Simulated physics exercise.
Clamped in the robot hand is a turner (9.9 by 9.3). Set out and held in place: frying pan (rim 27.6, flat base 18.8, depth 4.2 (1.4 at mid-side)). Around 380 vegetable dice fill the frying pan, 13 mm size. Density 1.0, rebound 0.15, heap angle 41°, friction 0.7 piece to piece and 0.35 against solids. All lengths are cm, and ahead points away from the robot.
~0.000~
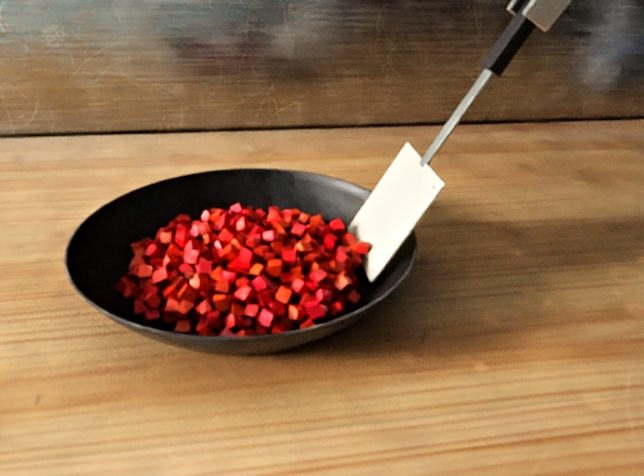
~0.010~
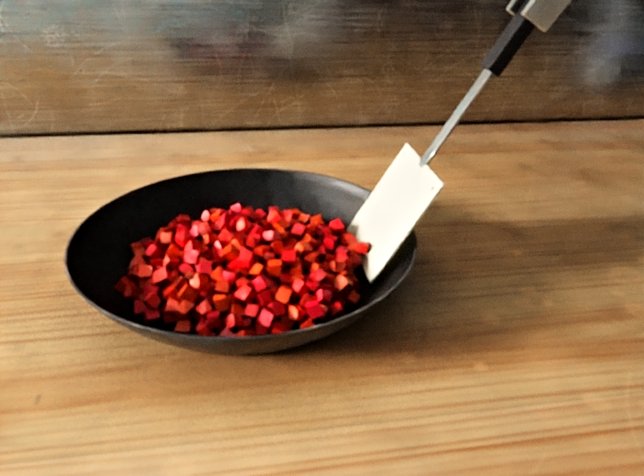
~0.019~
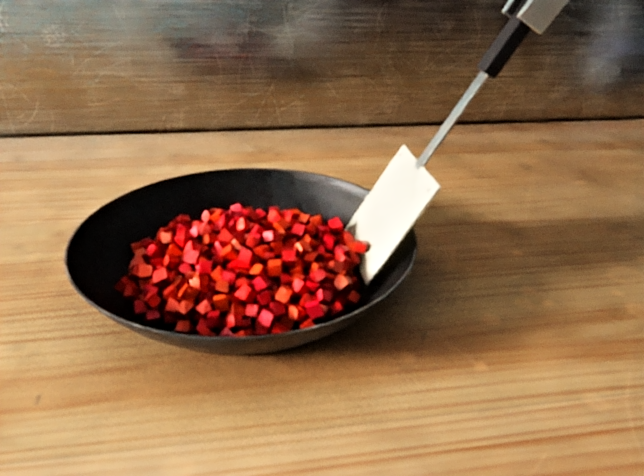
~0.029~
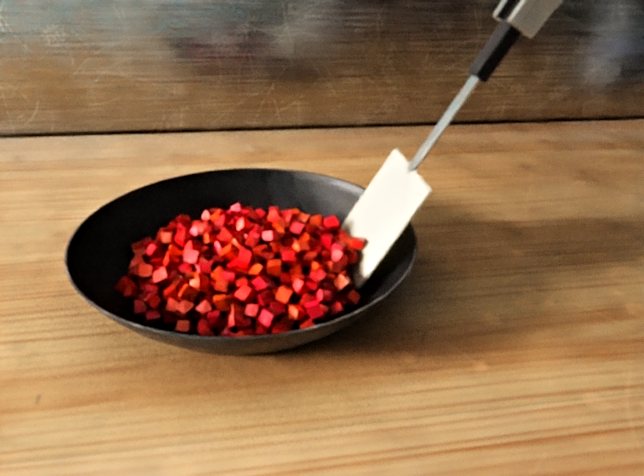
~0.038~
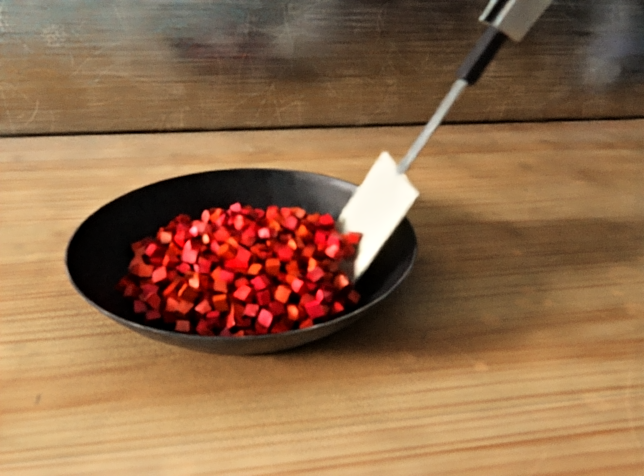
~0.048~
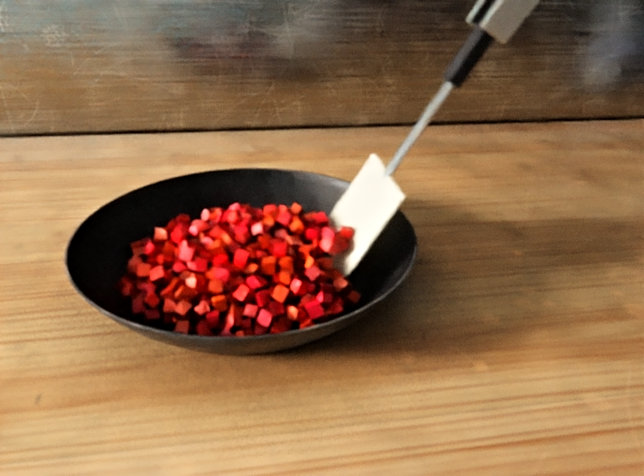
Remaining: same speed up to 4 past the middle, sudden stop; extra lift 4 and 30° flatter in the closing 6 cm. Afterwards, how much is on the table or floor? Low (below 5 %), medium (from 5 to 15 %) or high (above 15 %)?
Answer: Medium; from 5 to 15 % of the vegetable dice finish on the table or floor.
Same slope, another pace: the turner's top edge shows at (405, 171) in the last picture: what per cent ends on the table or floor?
About 0 per cent.
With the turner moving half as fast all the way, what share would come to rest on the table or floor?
It would be near 0 per cent.
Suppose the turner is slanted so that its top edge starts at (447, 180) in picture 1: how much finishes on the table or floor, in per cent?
About 10 per cent.
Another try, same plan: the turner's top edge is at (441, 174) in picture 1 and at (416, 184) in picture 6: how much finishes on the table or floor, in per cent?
About 0 per cent.
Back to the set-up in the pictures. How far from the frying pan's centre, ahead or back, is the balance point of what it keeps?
About 5.5 cm ahead.
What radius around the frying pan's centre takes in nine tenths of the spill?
Roughly 30 cm.
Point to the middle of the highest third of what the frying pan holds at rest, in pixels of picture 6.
At about (131, 243).
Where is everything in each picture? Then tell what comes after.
The first frame shows turner top edge at (425, 162), sloping 59°; upper third of the load around (251, 252), from x 125 to 365, top at y 210; 379 in the frying pan.
The second frame shows turner top edge at (424, 162), sloping 59°; upper third of the load around (251, 252), from x 125 to 360, top at y 210.
The third frame shows turner top edge at (421, 164), sloping 59°; upper third of the load around (253, 252), from x 125 to 360, top at y 210.
The fourth frame shows turner top edge at (412, 168), sloping 59°; upper third of the load around (253, 252), from x 125 to 360, top at y 210.
The fifth frame shows turner top edge at (400, 171), sloping 59°; upper third of the load around (257, 251), from x 125 to 355, top at y 210.
The sixth frame shows turner top edge at (388, 173), sloping 59°; upper third of the load around (255, 246), from x 125 to 350, top at y 210; 379 in the frying pan.
After 0.08 s, sloping 59°, highest piece 6 above the table; 379 in the frying pan.
After 0.11 s, sloping 48°, highest piece 8 above the table; 379 in the frying pan.
After 0.32 s, sloping 29°, highest piece 6 above the table; 350 in the frying pan, 25 on the table or floor, 4 on the blade or in flight.
After 1.37 s, sloping 29°, highest piece 6 above the table; 349 in the frying pan, 30 on the table or floor.
At rest, 349 in the frying pan, 30 on the table or floor. That is 8 % on the table or floor.
